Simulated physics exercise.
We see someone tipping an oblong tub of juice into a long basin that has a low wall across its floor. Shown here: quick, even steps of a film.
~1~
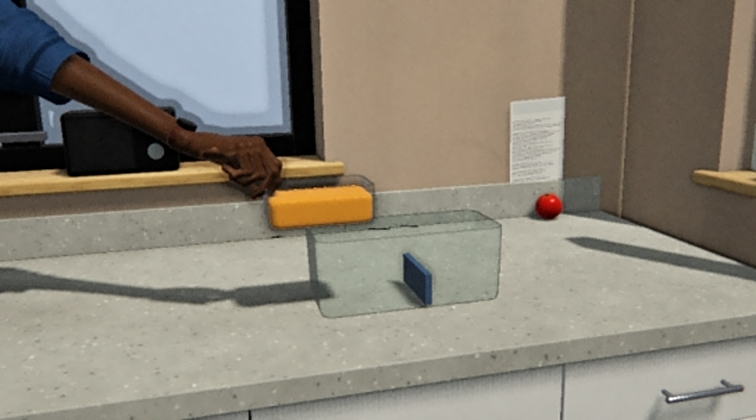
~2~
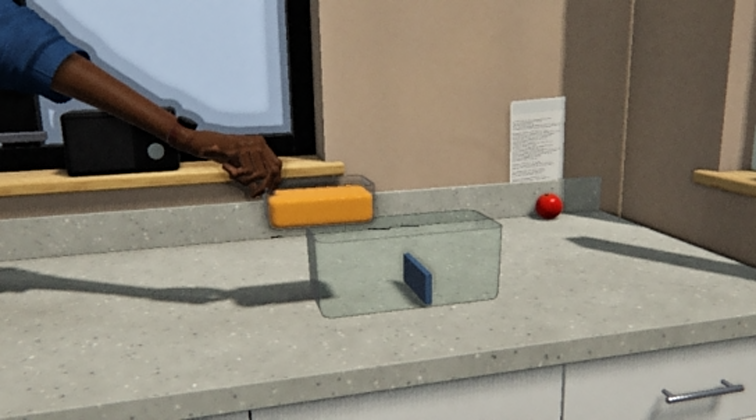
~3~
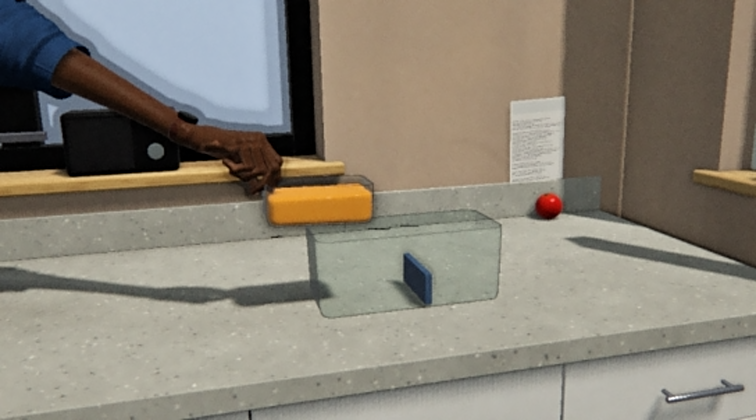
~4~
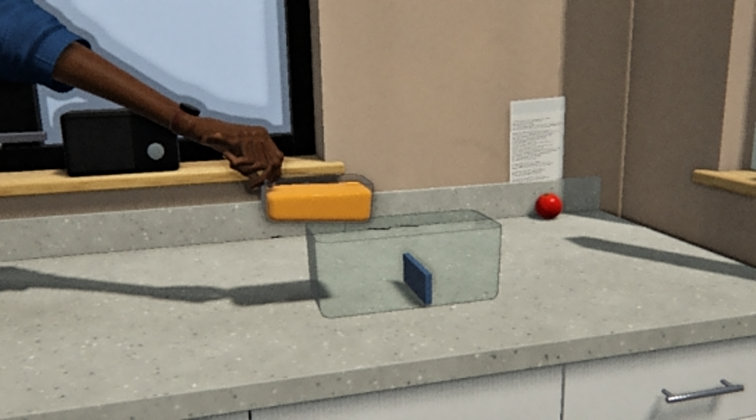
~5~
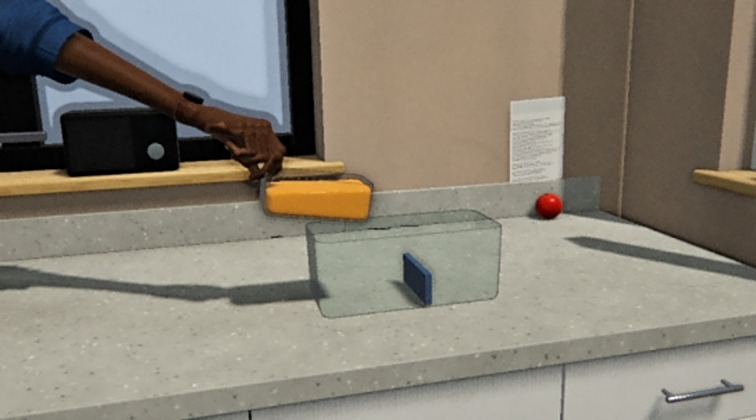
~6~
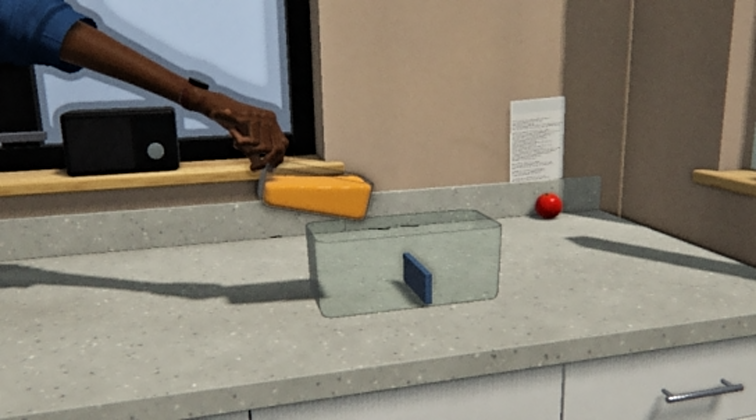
At first, a hand holds a clear oblong tub of orange juice level above the left end of a long, clear basin with a low blue wall on its floor. The hand then slowly tips the tub slightly, its right end lower than its left, while the basin stays still.
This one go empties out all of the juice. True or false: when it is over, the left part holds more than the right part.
False.
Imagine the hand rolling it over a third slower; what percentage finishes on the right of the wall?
Roughly 60 %.
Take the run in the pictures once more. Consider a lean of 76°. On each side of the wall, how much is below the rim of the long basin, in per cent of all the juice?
About 10 % left and about 10 % right.
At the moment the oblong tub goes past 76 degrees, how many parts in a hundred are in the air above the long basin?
That comes to near 45 percent.
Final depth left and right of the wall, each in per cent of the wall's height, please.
Once it is still, the left part shows 20 per cent and the right part 50.
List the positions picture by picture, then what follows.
In the first frame, it leans 0°; its right rim is at (368, 181); the juice meets the walls at (267, 197) and (366, 190); the long basin's rim runs from (311, 234) to (488, 219); the wall's top is at (417, 264).
In the second frame, it leans 1°; its right rim is at (368, 181); the juice meets the walls at (267, 197) and (366, 190).
In the third frame, it leans 2°; its right rim is at (368, 181); the juice meets the walls at (266, 195) and (366, 188).
In the fourth frame, it leans 5°; its right rim is at (368, 181); the juice meets the walls at (265, 192) and (365, 187).
In the fifth frame, it leans 9°; its right rim is at (367, 181); the juice meets the walls at (264, 188) and (365, 184).
In the sixth frame, it leans 14°; its right rim is at (367, 181); the juice meets the walls at (263, 182) and (365, 181).
A moment on, the tilt is 76° and 35 per cent is still to pour, 8 is left of the wall and 10 right of it.
Next, the tilt is 110° and 4 per cent is still to pour, 14 is left of the wall and 70 right of it.
Then the tilt is 113° and 0 per cent is still to pour, 29 is left of the wall and 65 right of it.
Later the tilt is 113° and 0 per cent is still to pour, 29 is left of the wall and 65 right of it.
At rest 29 per cent lies left of the wall, 65 right of it and 6 outside.
